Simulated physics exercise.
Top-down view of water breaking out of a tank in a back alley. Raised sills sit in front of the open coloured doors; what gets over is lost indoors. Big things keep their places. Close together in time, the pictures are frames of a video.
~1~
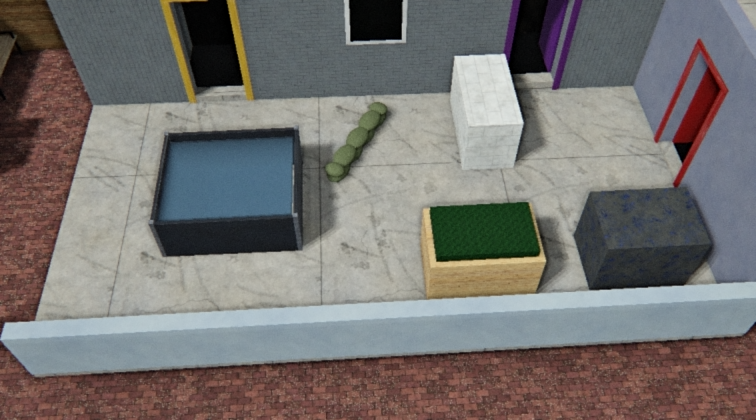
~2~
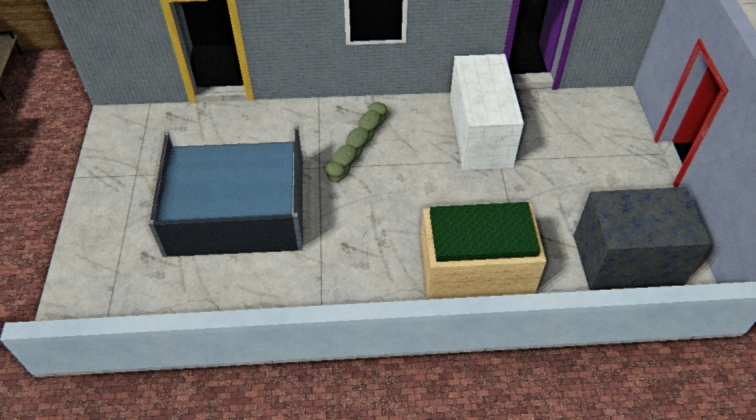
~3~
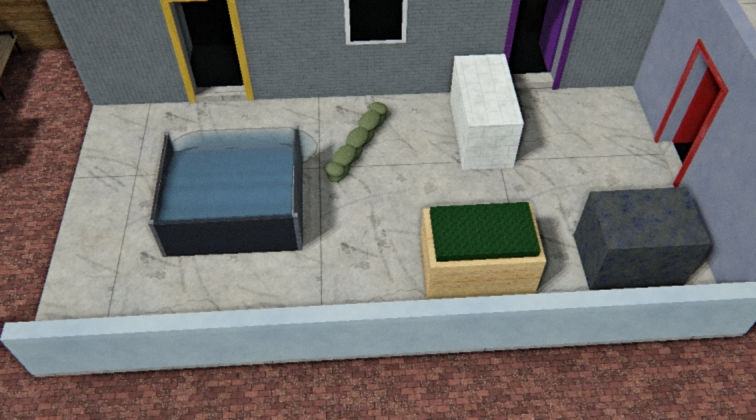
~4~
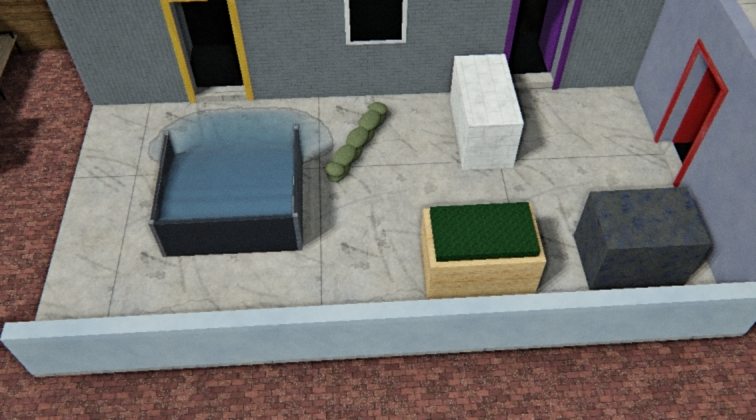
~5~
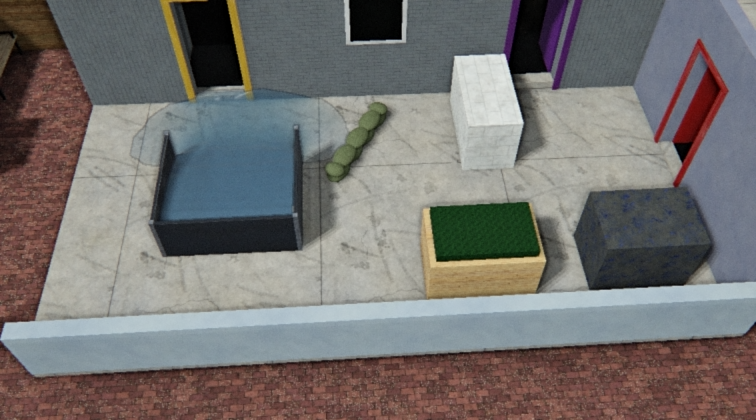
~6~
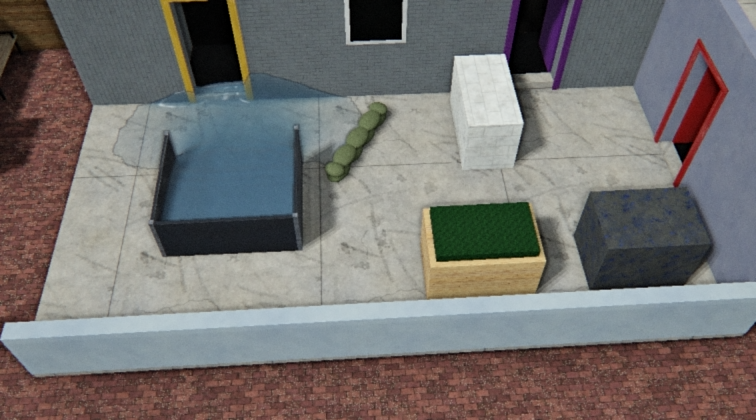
A dark open-topped tank of blue water sits at the left of a pale paved alley seen from high above, with yellow- and purple-framed doorways behind and a red-framed one at right. A green bushy row, a white block, a green-topped tan box and a dark mottled block stand rightward. The tank's far side disappears, and water pours out backward, spreading across the paving to the rear wall.
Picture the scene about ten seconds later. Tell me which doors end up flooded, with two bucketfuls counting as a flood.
The red door will allow in no excess. The purple door will allow in no excess. The yellow door will allow in an excess.
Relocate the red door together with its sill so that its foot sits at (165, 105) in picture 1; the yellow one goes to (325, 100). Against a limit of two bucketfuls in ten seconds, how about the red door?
As for the red one, it tops the limit.
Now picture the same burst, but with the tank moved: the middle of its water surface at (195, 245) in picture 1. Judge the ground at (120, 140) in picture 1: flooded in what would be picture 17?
Result at that place: Inundated.
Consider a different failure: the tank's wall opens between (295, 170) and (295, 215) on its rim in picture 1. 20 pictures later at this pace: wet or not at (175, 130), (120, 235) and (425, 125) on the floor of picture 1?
Point by point: Unwetted; unwetted; soaked.
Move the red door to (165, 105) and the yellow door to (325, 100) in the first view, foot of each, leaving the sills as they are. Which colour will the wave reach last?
My answer is the one in purple.
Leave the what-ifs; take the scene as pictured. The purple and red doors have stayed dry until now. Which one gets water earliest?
I'd say the purple one.
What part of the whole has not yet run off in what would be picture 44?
Roughly 60 per cent.
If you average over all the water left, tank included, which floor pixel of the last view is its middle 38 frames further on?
Close to (331, 174).
A moment on, water covers 20 % of the floor; the red door not reached, the purple door not reached, the yellow door far over two buckets in.
Next, water covers 25 % of the floor; the red door not reached, the purple door wet at the sill, nothing in, the yellow door far over two buckets in.
Then, water covers 40 % of the floor; the red door not reached, the purple door wet at the sill, nothing in, the yellow door far over two buckets in.
Later, water covers 60 % of the floor; the red door wet at the sill, nothing in, the purple door wet at the sill, nothing in, the yellow door far over two buckets in.
In the end, water covers 80 % of the floor; the red door wet at the sill, nothing in, the purple door wet at the sill, nothing in, the yellow door far over two buckets in.
